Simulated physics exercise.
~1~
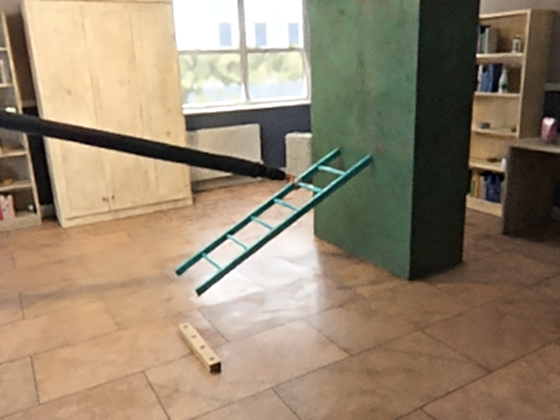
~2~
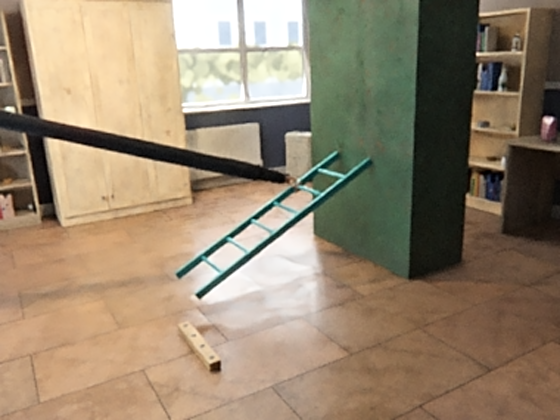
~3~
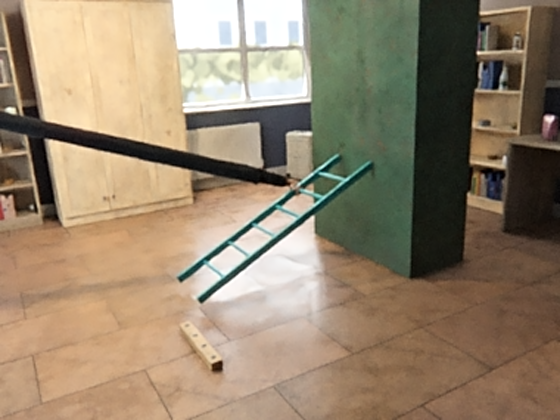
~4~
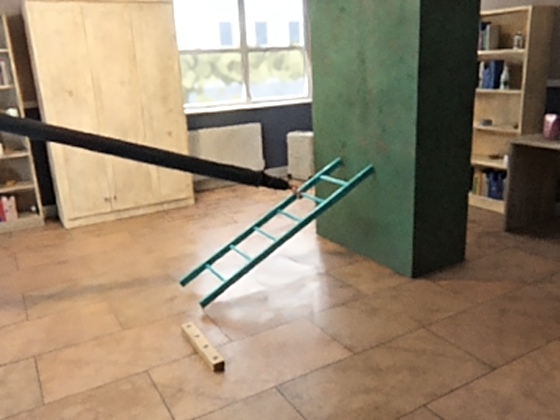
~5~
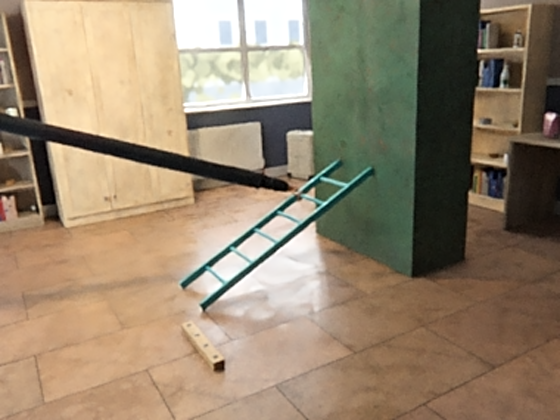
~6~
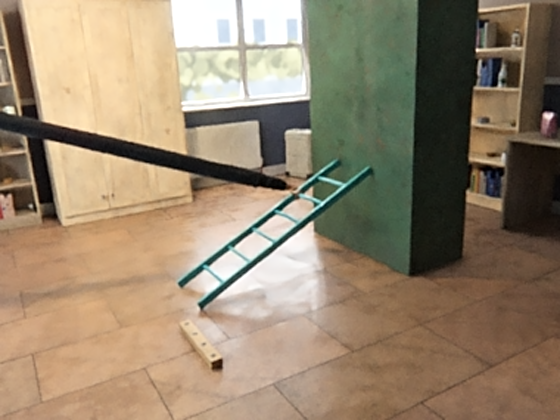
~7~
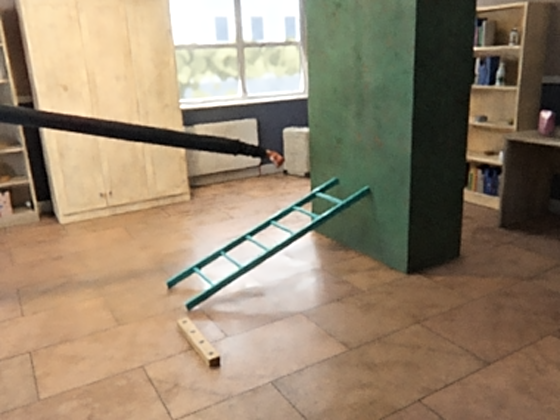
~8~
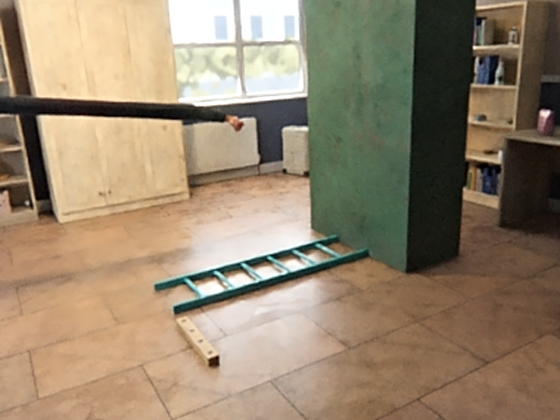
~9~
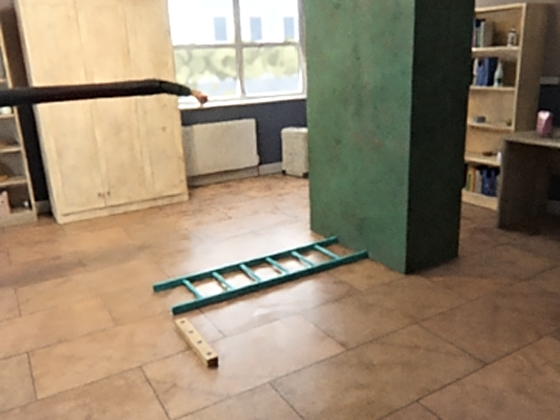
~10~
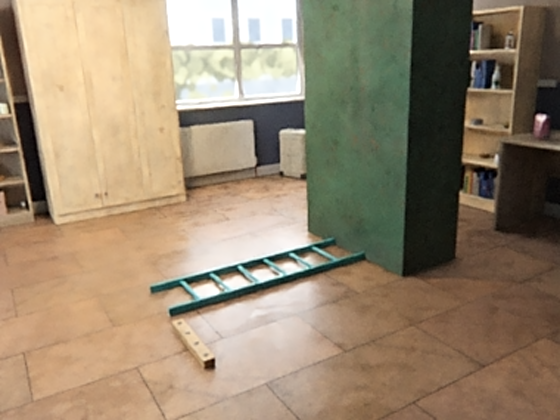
A turquoise ladder leaning on a green pillar slips down flat after a dark arm lets go.
